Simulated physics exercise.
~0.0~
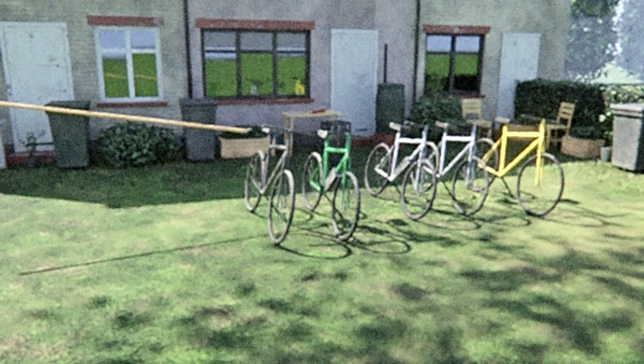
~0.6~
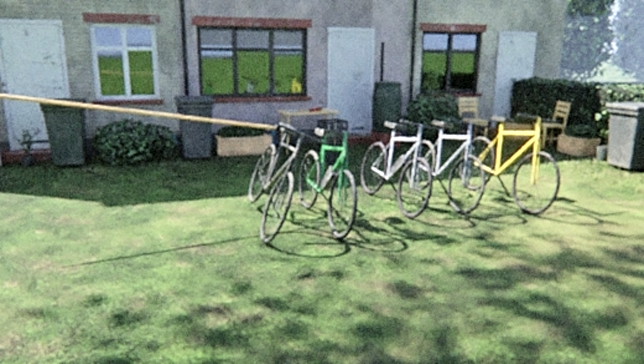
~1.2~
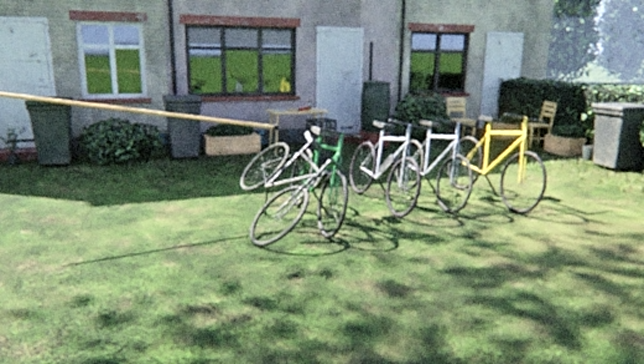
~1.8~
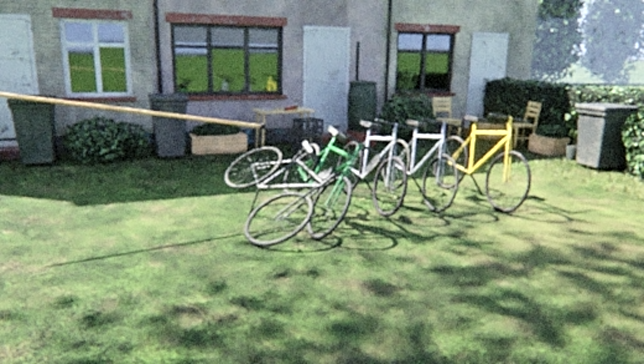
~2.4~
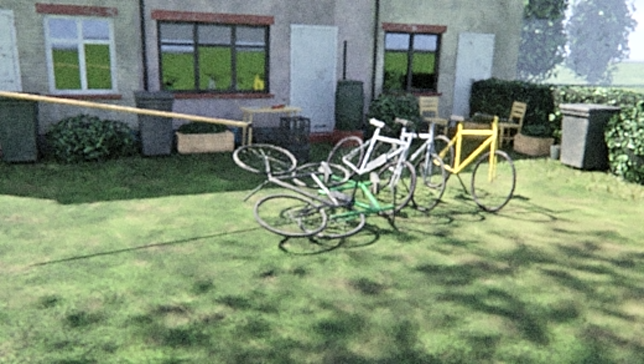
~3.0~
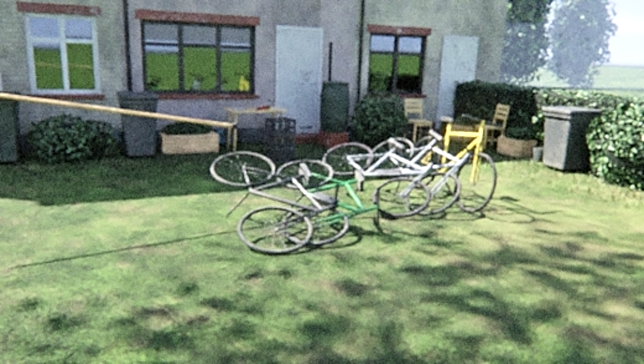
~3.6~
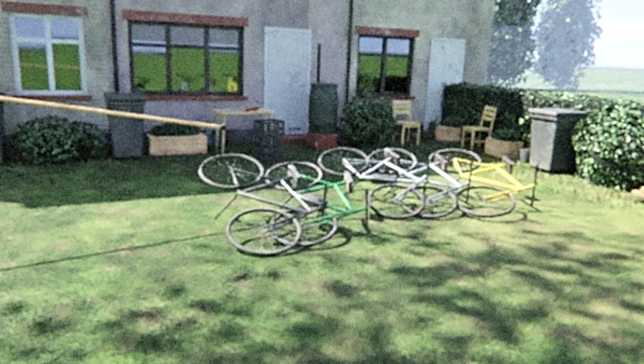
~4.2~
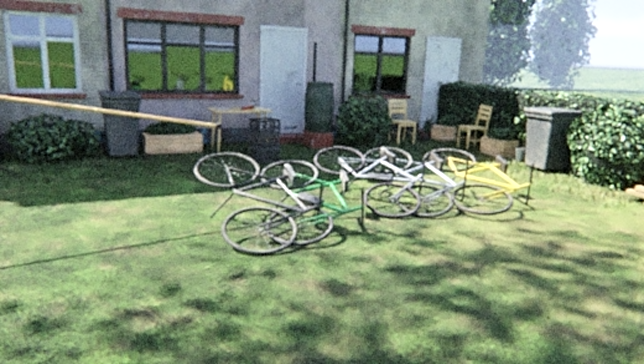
Row of five parked bicycles toppling one after another to the right beside a long pole, ending flat on the grass.
